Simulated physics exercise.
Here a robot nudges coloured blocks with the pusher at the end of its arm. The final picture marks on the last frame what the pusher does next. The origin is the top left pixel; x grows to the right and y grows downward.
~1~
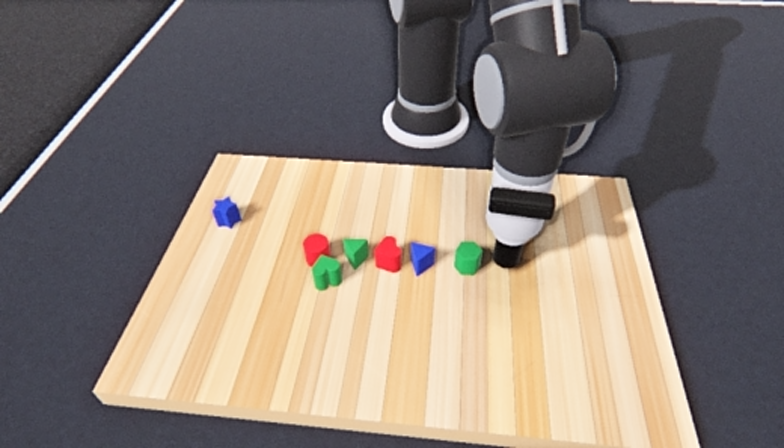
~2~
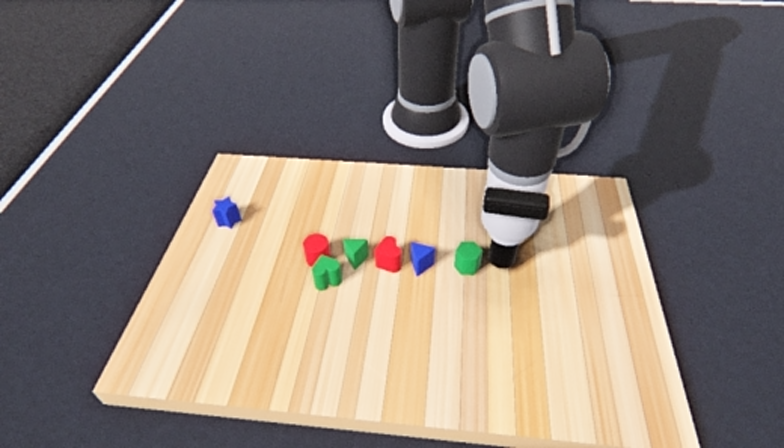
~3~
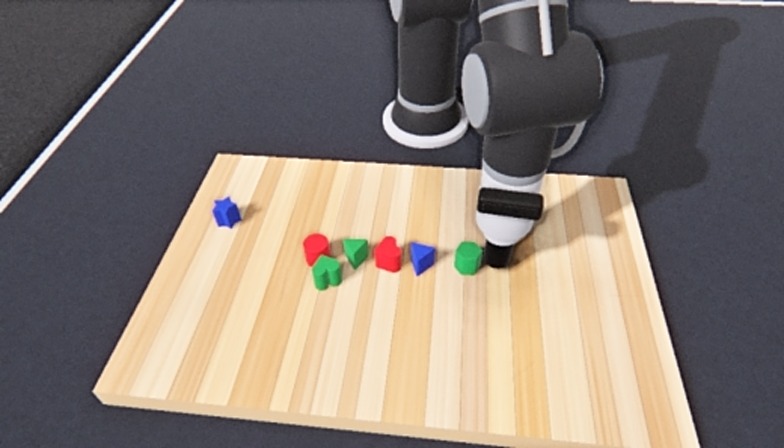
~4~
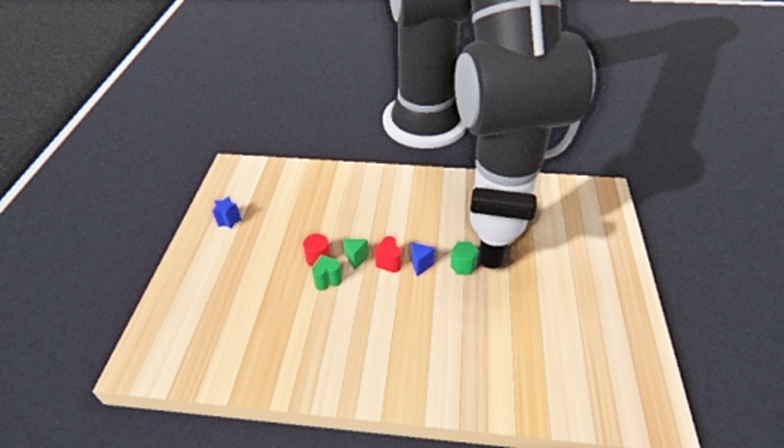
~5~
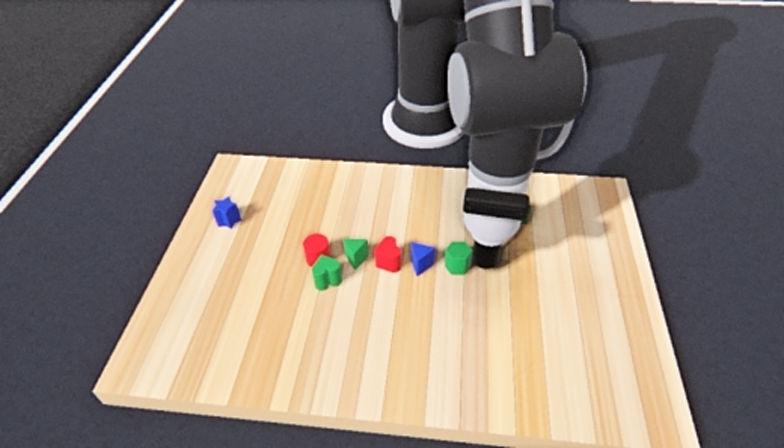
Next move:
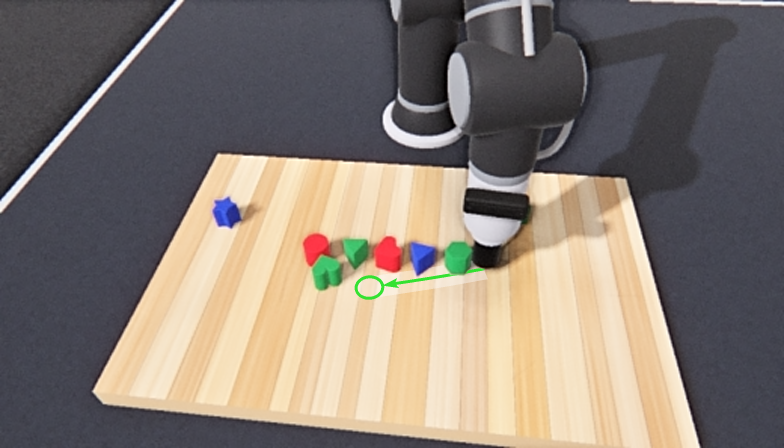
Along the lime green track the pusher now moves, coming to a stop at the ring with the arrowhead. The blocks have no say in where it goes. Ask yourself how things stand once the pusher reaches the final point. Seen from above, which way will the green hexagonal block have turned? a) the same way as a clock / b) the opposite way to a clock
(a)
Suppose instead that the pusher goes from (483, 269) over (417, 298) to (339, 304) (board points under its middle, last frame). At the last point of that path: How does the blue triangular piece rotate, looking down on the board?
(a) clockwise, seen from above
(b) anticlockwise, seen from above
b - anticlockwise, seen from above.
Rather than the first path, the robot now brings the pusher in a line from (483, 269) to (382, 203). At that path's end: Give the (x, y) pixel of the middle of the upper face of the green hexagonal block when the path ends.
The centre of its top will be at (435, 244).
The line goes straight from (483, 269) to (369, 287).
The first path, step by step. One third of the way, pusher at (447, 267); blue triangular piece at (408, 243), turned 60° anticlockwise; green hexagonal block at (429, 245), turned 80° clockwise.
Two thirds of the way, pusher at (408, 273); red heart block at (382, 244), turned 20° anticlockwise; blue triangular piece at (402, 240), turned 45° anticlockwise; green hexagonal block at (423, 243), turned 100° clockwise.
At the end, pusher at (369, 279); green triangular piece unmoved; red heart block at (382, 244), turned 20° anticlockwise; blue triangular piece at (402, 240), turned 45° anticlockwise; green hexagonal block at (423, 243), turned 100° clockwise.
